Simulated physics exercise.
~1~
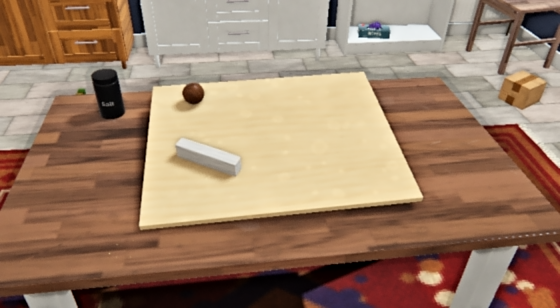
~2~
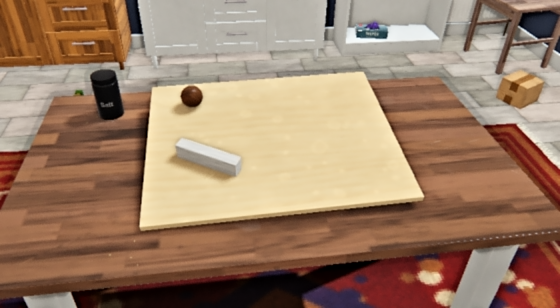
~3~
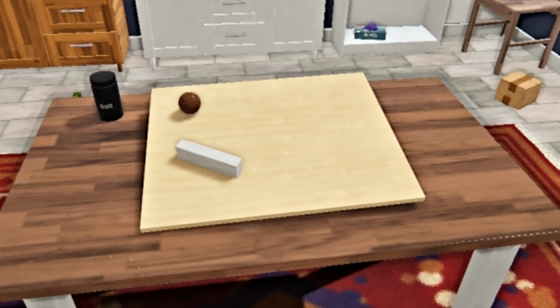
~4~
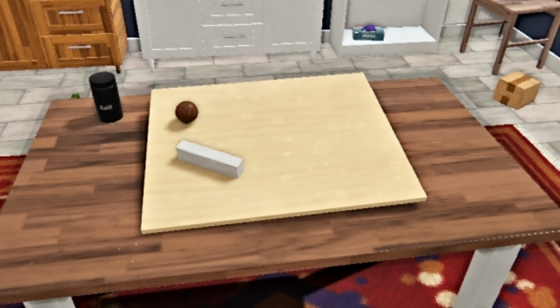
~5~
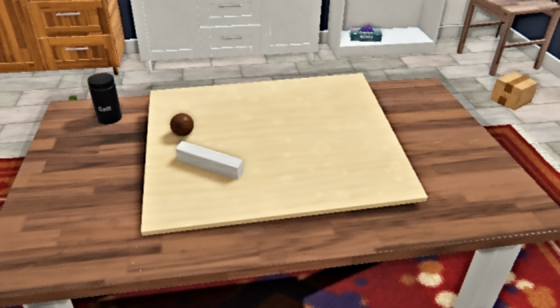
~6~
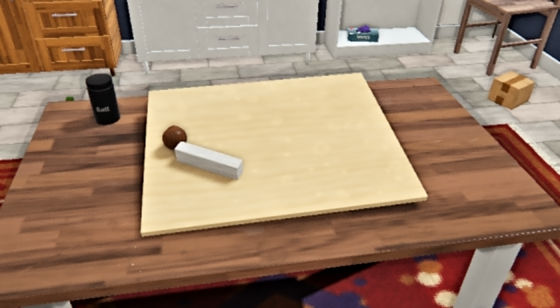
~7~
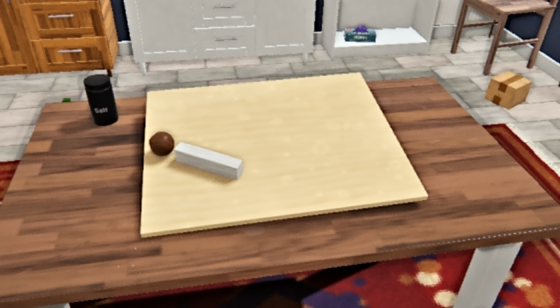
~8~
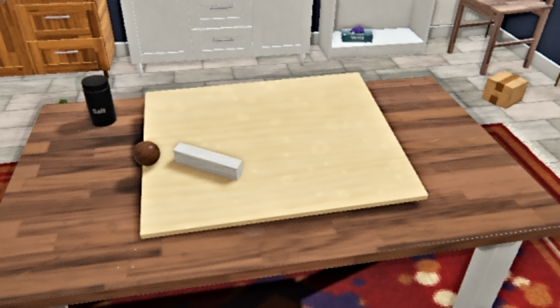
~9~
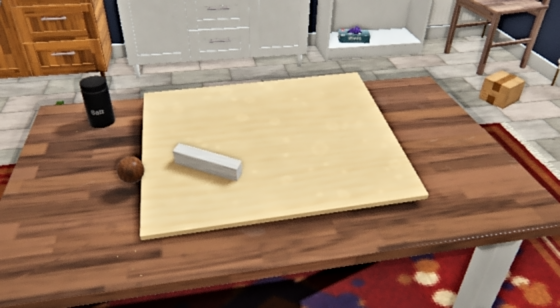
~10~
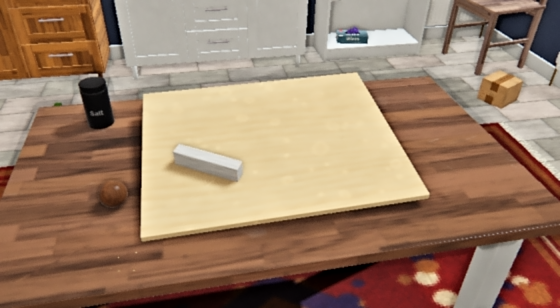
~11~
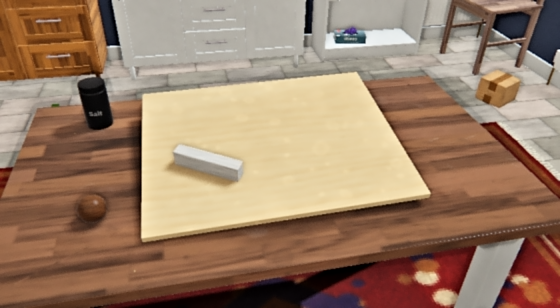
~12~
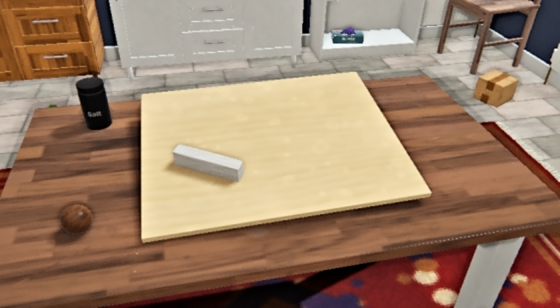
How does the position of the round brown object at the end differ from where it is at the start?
At the start it is on the far left part of the pale board, behind the white block. At the end it is off the board, on the wooden tabletop to the left and closer to the viewer.
